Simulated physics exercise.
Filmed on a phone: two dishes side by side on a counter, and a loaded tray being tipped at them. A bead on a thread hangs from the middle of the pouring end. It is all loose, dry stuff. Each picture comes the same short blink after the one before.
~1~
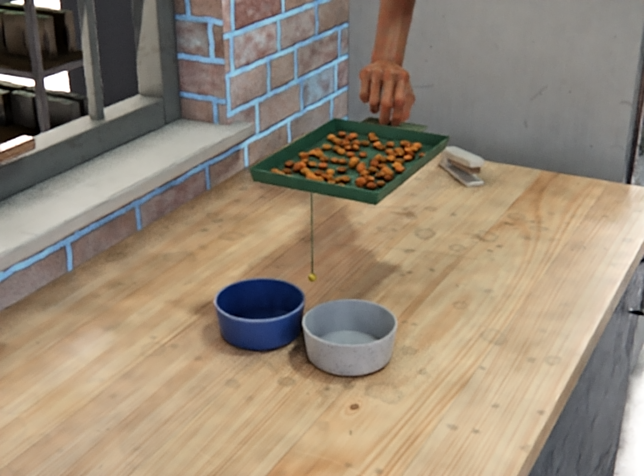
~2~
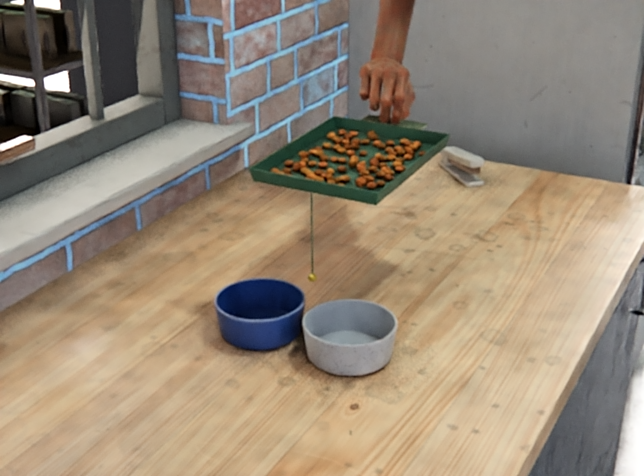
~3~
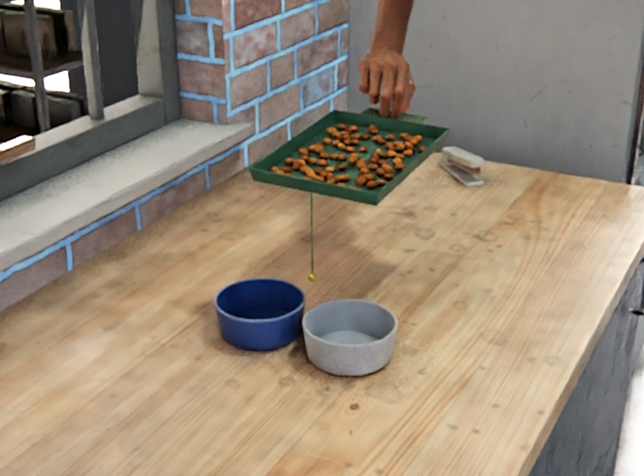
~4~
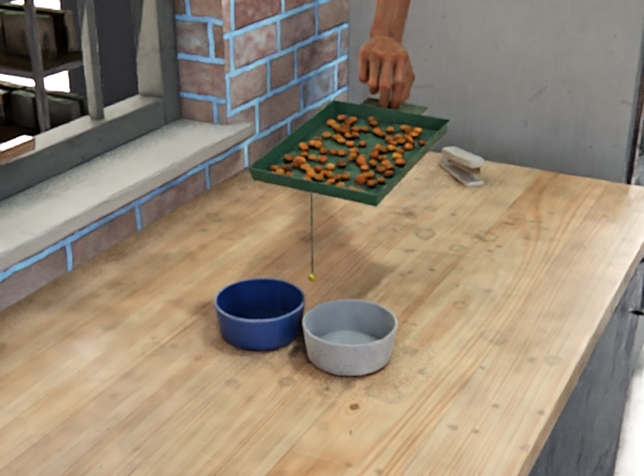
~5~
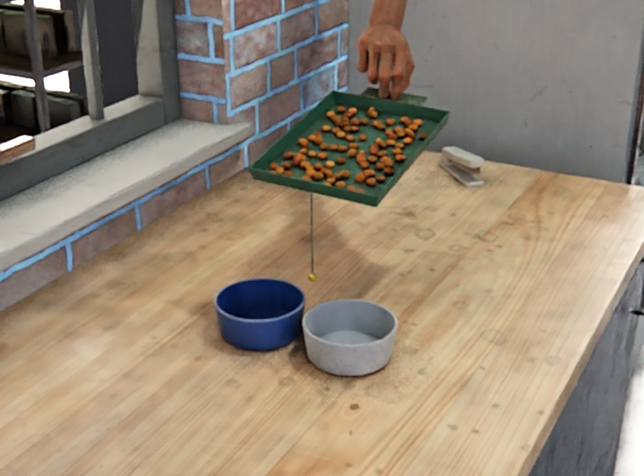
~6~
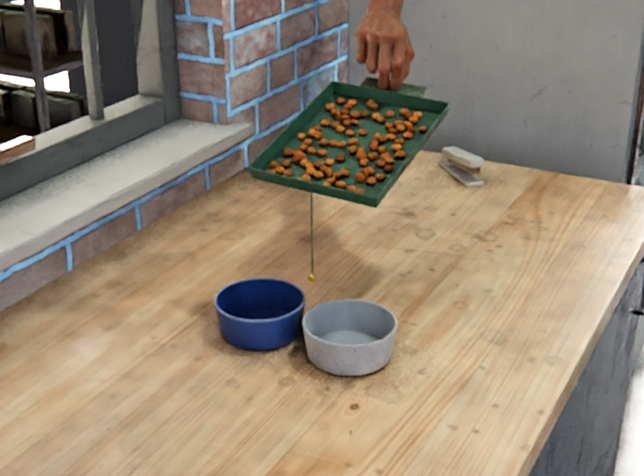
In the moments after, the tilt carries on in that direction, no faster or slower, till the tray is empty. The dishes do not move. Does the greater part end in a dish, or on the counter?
In the dishes lies the larger part of it.
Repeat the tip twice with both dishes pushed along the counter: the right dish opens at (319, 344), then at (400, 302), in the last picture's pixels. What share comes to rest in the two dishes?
Roughly 10 per cent, and 10 per cent.
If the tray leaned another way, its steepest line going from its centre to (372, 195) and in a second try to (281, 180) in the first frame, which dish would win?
One: The right one. Two: The left dish.
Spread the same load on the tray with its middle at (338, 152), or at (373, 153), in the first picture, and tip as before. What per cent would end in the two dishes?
Near 90 % and 90 %.
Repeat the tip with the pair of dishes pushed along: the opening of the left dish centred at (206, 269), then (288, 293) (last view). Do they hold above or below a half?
At the first place less than half, at the second more than half.
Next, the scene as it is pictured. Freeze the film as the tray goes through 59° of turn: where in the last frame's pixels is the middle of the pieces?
Close to (331, 164).
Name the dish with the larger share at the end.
More ends in right.
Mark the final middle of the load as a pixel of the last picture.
Near (339, 346).
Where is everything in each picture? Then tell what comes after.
The first picture shows corners of the pouring end (254, 168) and (376, 191), level; middle of the load (354, 160), bits of cat kibble; left dish (237, 331); right dish (328, 356); bead on its thread (312, 278).
The second picture shows corners of the pouring end (254, 168) and (376, 191), level; middle of the load (354, 159).
The third picture shows corners of the pouring end (253, 167) and (376, 192), tipped barely, lowest at the right corner; middle of the load (354, 156).
The fourth picture shows corners of the pouring end (253, 167) and (376, 193), tipped a little, lowest at the right corner; middle of the load (354, 151).
The fifth picture shows corners of the pouring end (253, 167) and (376, 194), tipped a little, lowest at the right corner; middle of the load (354, 146).
The sixth picture shows corners of the pouring end (252, 167) and (375, 196), tipped a little, lowest at the right corner; middle of the load (354, 142); left dish (237, 331); right dish (328, 356).
Just after the last frame, tray tipped steeply; every one on the tray.
A moment on, tray tipped right over; roughly a quarter on the tray; roughly a third in the right dish; about a tenth in the left dish; just a few outside both; roughly a quarter in the air.
Further on, tray tipped past a quarter turn; roughly two thirds in the right dish; roughly a quarter in the left dish; about a tenth outside both.
When it is over, tray tipped past a quarter turn; roughly two thirds in the right dish; roughly a quarter in the left dish; about a tenth outside both.
